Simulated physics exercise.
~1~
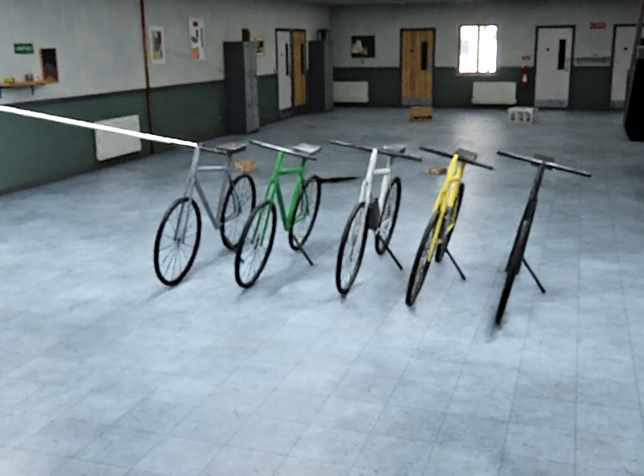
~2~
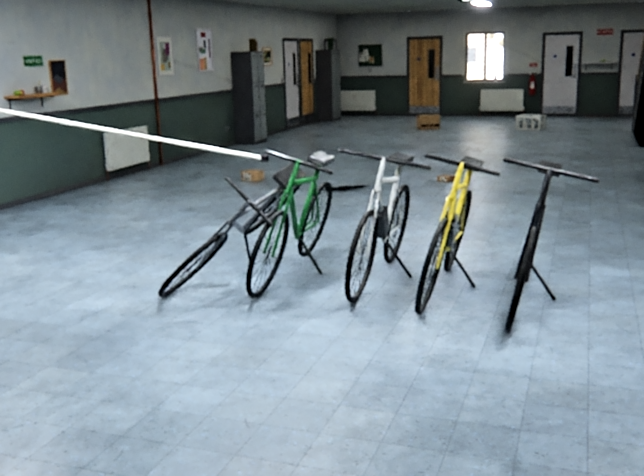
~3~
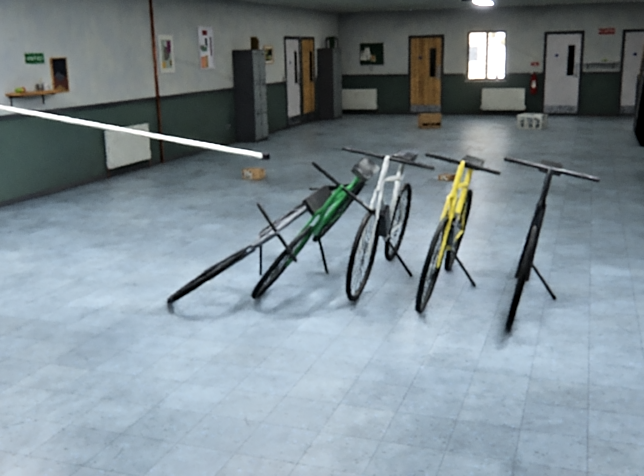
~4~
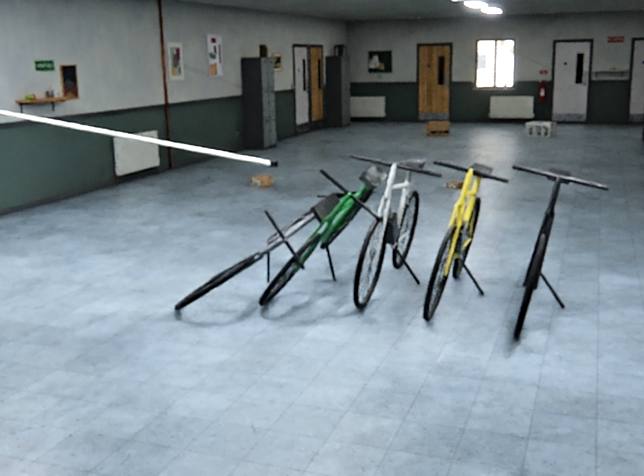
In a large tiled hall, a white pole tipping the first of five bicycles into the green one, which leans against the upright white bicycle.
